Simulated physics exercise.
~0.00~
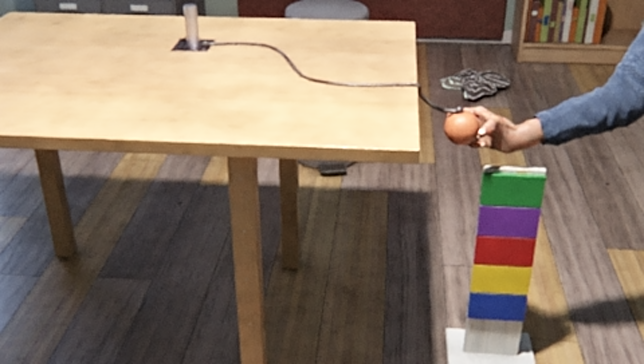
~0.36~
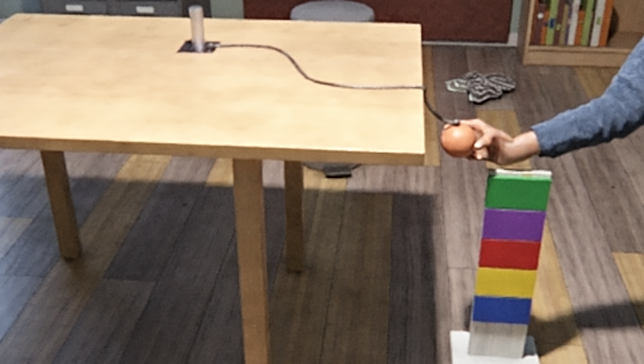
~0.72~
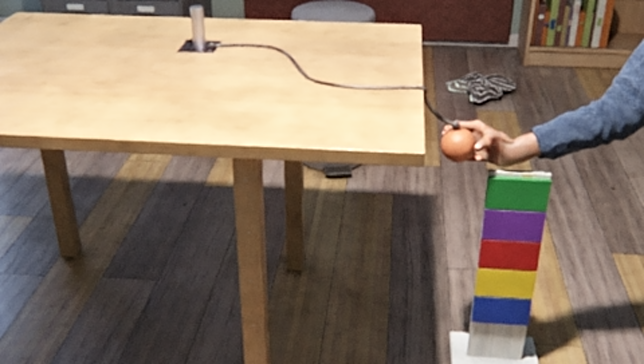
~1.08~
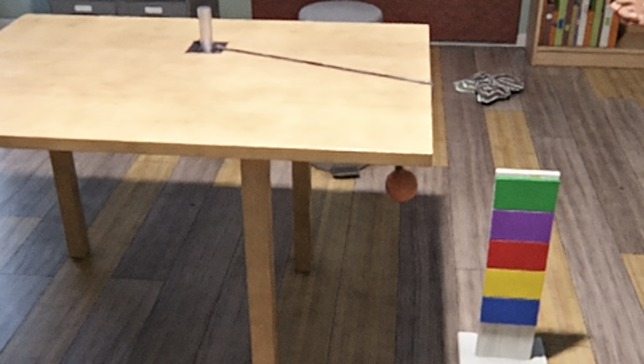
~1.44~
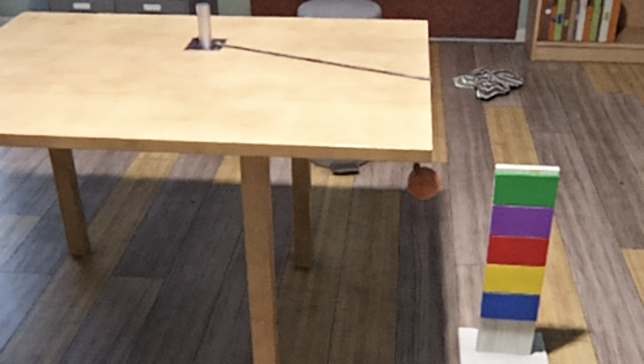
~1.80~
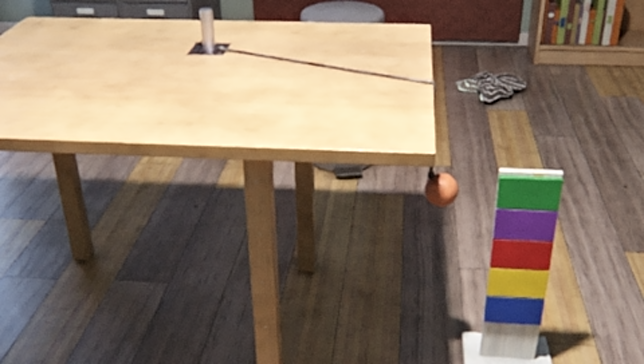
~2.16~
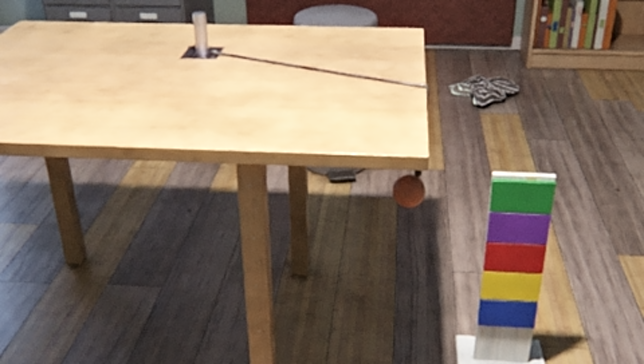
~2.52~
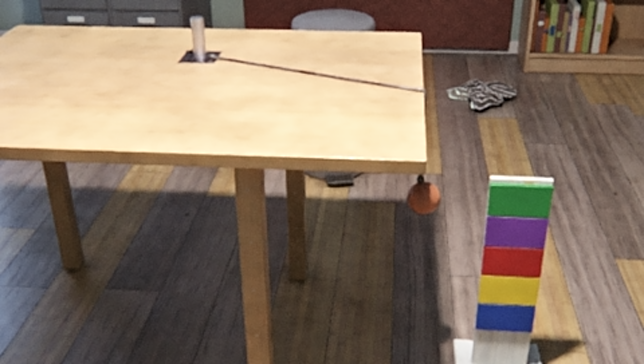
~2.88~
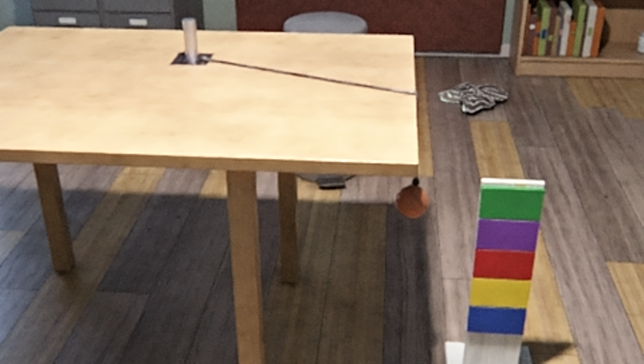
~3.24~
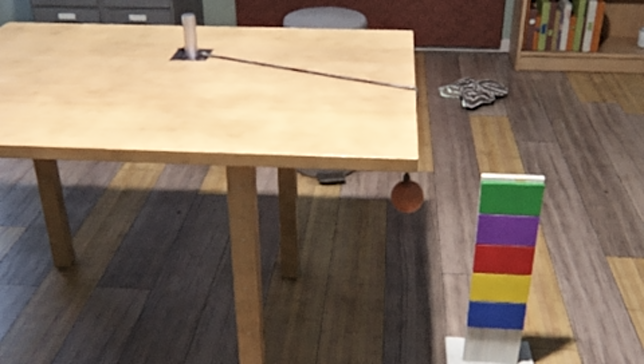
An orange ball, released by a hand, swings beneath the table edge, level with green.
